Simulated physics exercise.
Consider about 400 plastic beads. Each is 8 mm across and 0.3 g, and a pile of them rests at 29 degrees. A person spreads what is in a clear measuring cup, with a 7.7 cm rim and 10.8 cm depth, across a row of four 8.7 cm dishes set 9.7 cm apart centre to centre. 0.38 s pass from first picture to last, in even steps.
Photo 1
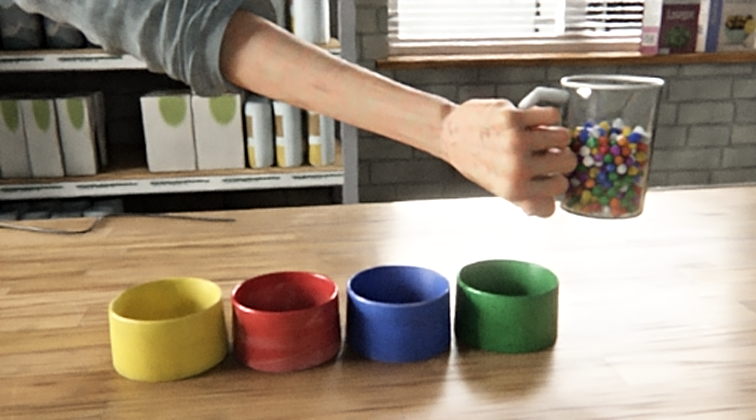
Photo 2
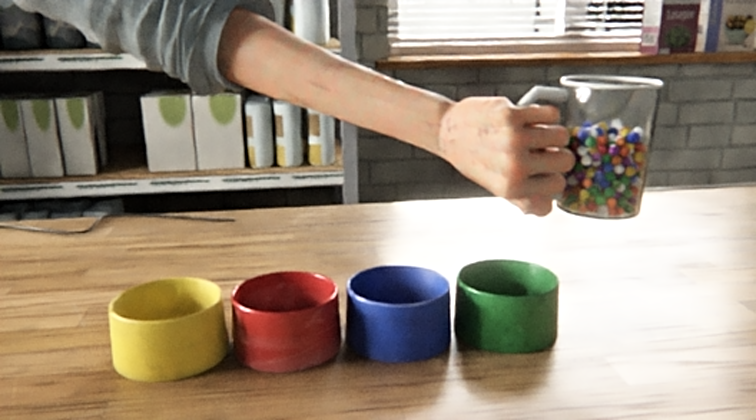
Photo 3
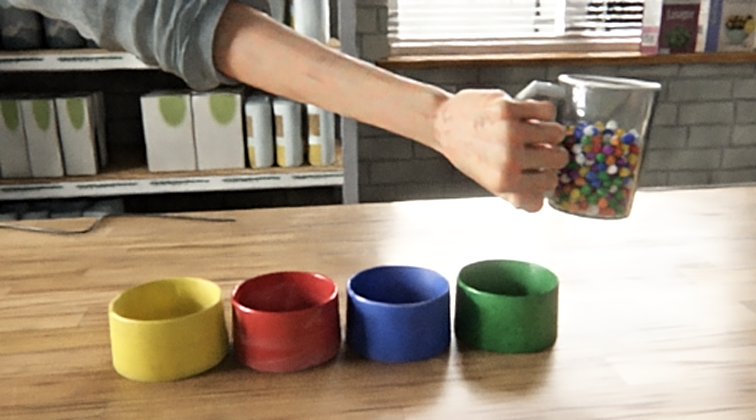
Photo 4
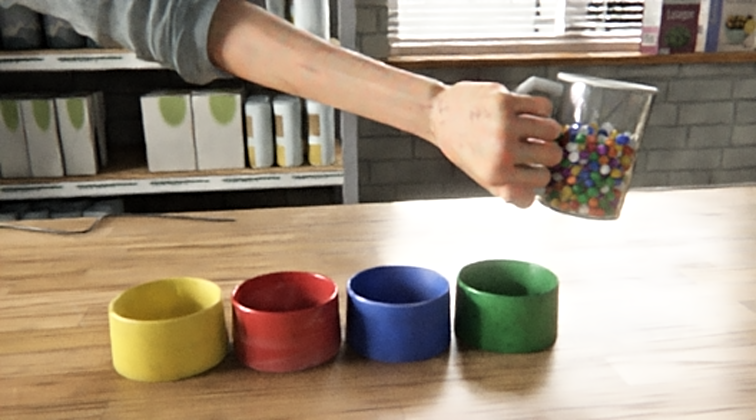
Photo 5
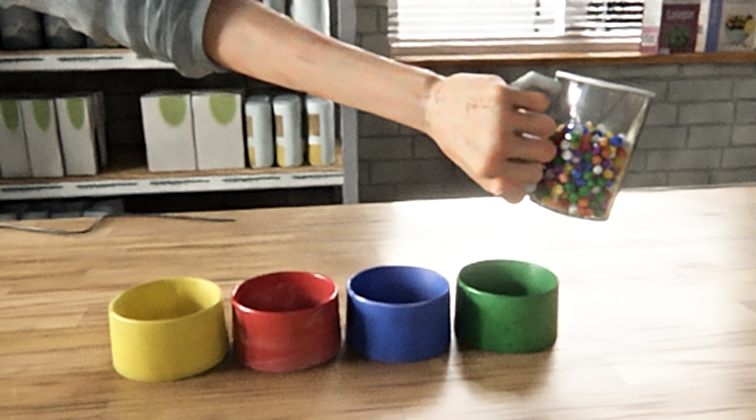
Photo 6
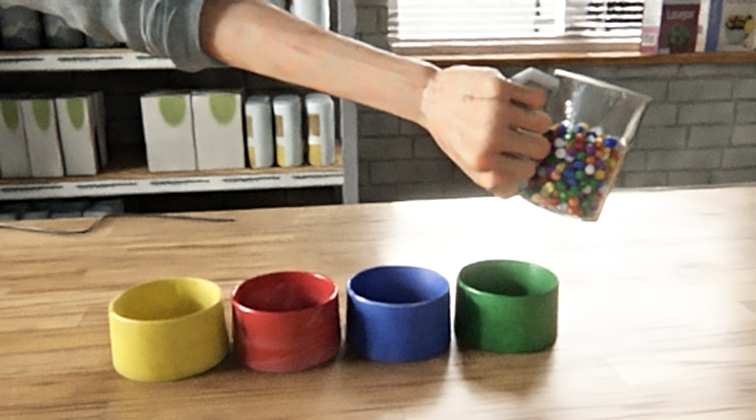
On a wooden counter, a hand gradually tilting a clear cup of multicoloured beads rightward while drifting slightly left above four coloured dishes.
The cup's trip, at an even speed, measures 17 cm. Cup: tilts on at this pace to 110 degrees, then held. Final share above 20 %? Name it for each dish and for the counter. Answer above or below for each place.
Red: Below, blue: Below, green: Above, yellow: Below, counter: Below.
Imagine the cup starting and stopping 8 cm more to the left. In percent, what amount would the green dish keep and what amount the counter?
The green dish would get 0 and the counter 0.
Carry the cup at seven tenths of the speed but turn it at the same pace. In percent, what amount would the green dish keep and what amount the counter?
The shares would then be green 50 and counter 50.
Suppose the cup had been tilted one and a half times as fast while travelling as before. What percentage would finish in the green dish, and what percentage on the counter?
That gives green 50 with 50 for the counter.
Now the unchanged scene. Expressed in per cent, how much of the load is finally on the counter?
I'd put it near 0 per cent.
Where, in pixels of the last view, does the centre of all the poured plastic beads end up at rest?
In the last view, approximately (505, 298).
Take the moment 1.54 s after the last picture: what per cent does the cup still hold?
About 100 per cent.
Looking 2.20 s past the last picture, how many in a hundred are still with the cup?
I'd say close to 15 per cent.
Then, 0.92 s after the last picture, tilt 66 degrees; cup holds 100 %.
Then, 1.54 s after the last picture, tilt 99 degrees; cup holds 100 %.
Then, 2.20 s after the last picture, tilt 110 degrees; cup holds 15 %, green 80 %.
In the end, red 0 %, blue 0 %, green 100 %, yellow 0 %, counter 0 %.
